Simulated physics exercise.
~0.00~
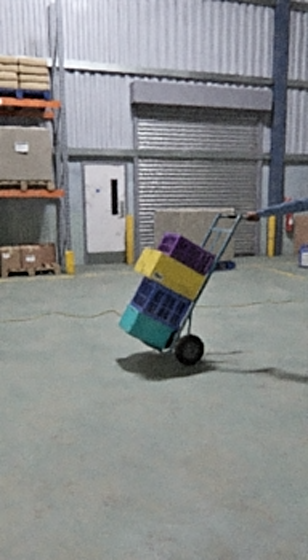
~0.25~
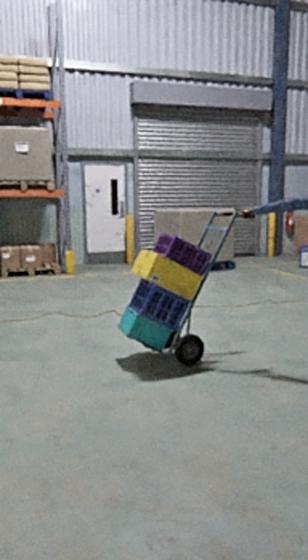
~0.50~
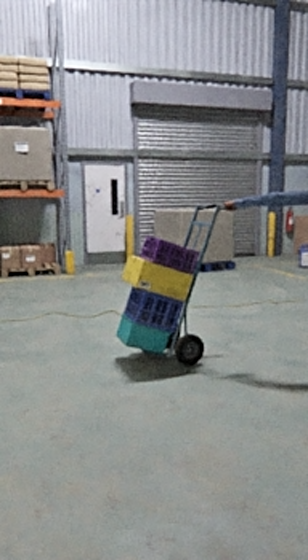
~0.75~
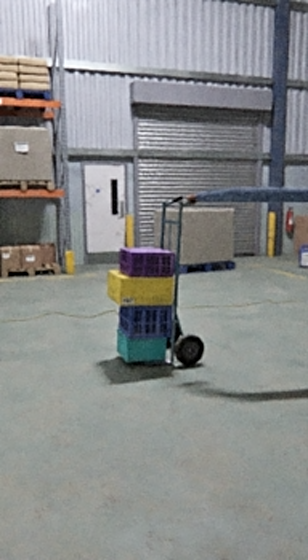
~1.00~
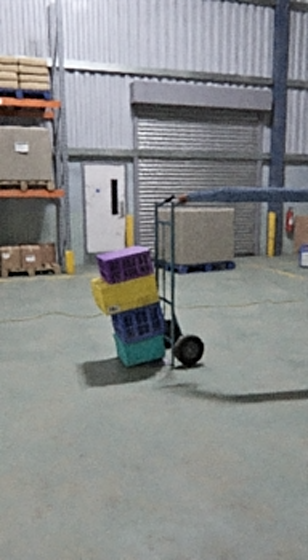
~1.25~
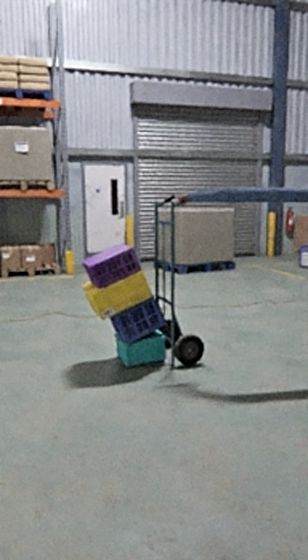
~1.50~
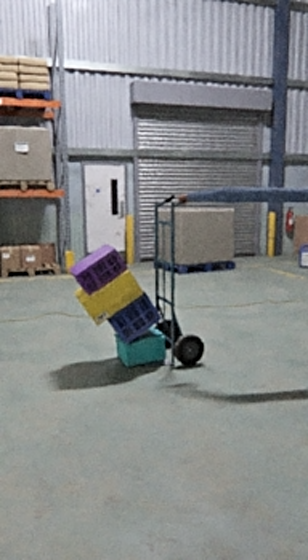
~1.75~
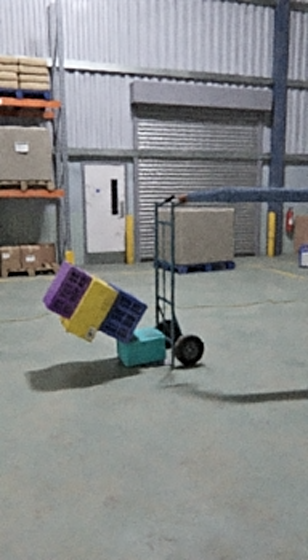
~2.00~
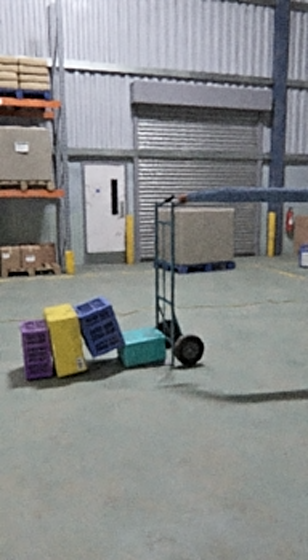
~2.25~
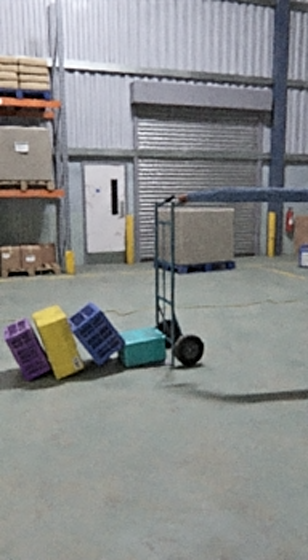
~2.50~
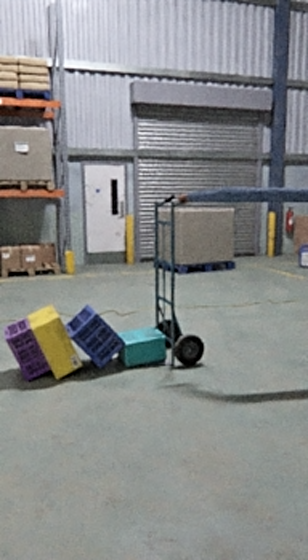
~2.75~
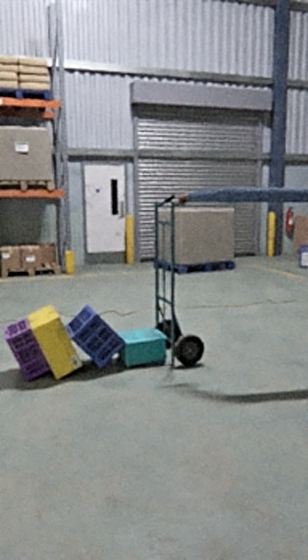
A hand truck stacked with four containers is tipped upright by an arm at the right in a warehouse, and the purple, yellow and blue ones topple left onto the floor, ending leaned over in a row beside the turquoise one, still at the truck's base.
